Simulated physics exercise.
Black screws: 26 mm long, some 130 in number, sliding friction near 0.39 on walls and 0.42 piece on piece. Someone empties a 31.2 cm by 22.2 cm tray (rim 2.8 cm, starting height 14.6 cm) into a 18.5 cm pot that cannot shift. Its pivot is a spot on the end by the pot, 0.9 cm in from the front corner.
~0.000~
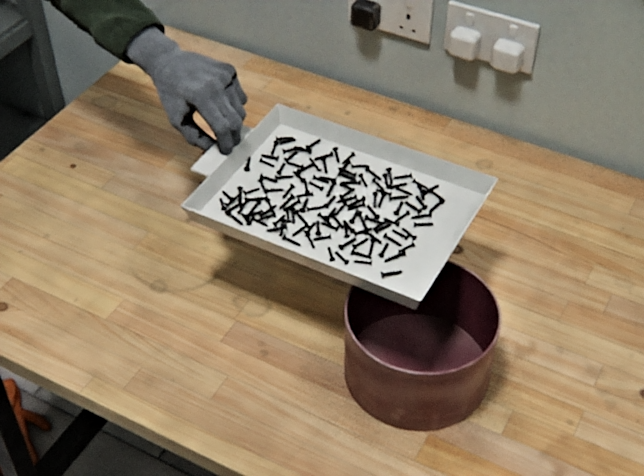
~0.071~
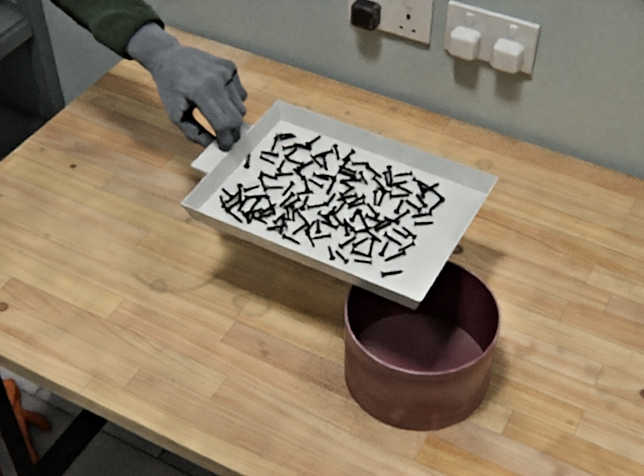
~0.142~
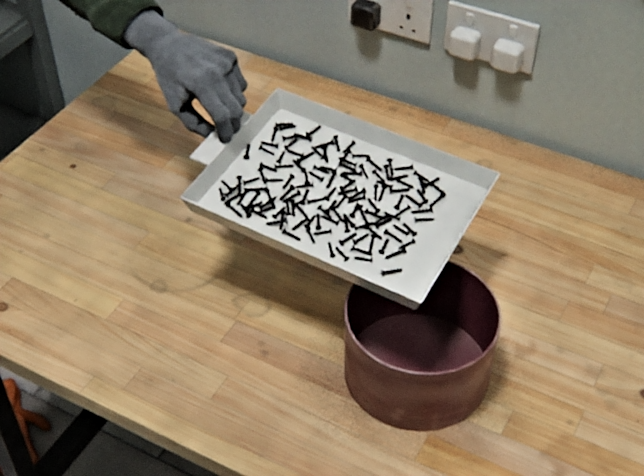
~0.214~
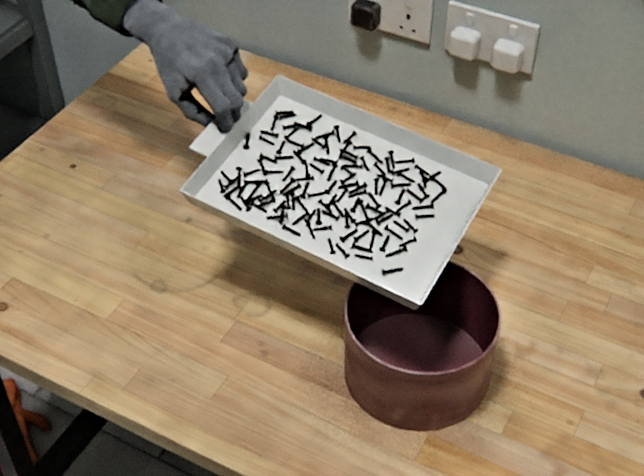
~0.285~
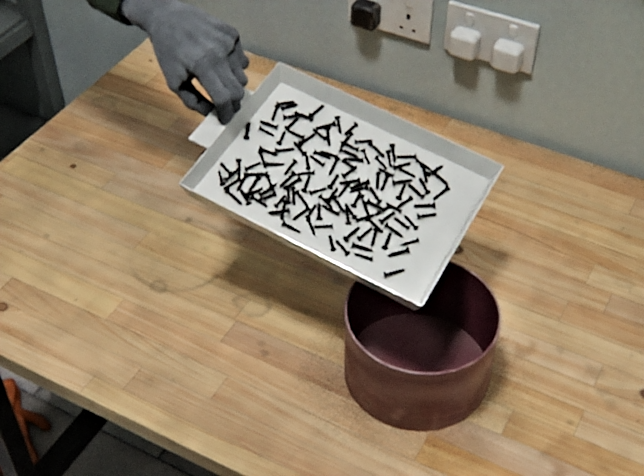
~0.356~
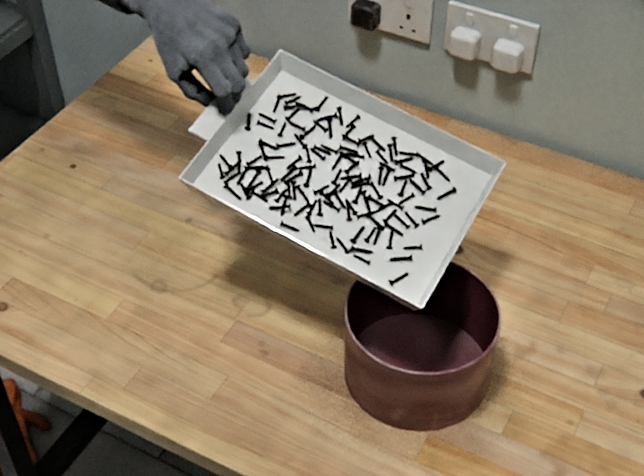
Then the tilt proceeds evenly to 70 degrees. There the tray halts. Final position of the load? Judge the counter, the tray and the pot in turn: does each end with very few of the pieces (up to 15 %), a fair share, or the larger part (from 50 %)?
Counter: Very few. Left on the tray: A fair share. Pot: The larger part.
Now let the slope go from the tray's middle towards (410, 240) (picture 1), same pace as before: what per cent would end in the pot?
That would be close to 0 per cent.
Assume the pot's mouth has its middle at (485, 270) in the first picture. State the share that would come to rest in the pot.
0 %.
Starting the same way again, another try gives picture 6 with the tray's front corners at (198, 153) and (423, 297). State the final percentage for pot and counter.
Per cent by place - pot 10, counter 5.
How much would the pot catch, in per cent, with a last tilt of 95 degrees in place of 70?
In that case some 95 per cent.
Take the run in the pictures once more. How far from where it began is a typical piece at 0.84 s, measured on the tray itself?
By then it sits near 10 cm from where it began.
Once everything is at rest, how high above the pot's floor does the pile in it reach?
It stands at some 2.5 cm.
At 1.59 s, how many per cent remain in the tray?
Around 95 percent of it.
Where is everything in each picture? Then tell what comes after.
Tray tilt 0 degrees, front corners at (190, 204) and (417, 293); middle of the pieces at (331, 201); pot at (423, 311), in the first picture.
Tray tilt 1 degrees, front corners at (190, 202) and (417, 294); middle of the pieces at (331, 199), in the second picture.
Tray tilt 4 degrees, front corners at (189, 195) and (417, 295), lowest corner right front; middle of the pieces at (332, 193), in the third picture.
Tray tilt 8 degrees, front corners at (189, 188) and (418, 296), lowest corner right front; middle of the pieces at (332, 186), in the fourth picture.
Tray tilt 12 degrees, front corners at (189, 182) and (419, 298), lowest corner right front; middle of the pieces at (334, 180), in the fifth picture.
Tray tilt 16 degrees, front corners at (189, 176) and (419, 299), lowest corner right front; middle of the pieces at (338, 176); pot at (423, 311). Its pace works out near 55 degrees a second, in the sixth picture.
Then, at 0.84 s, tilt 41 degrees; the tray holds 100 %, the pot 0 %.
After 1.17 s, tilt 59 degrees; the tray holds 100 %, the pot 0 %.
Then, at 1.59 s, tilt 70 degrees; the tray holds 95 %, the pot 5 %.
In the end, at 2.8 s, counter 0 %, tray 40 %, pot 60 %.
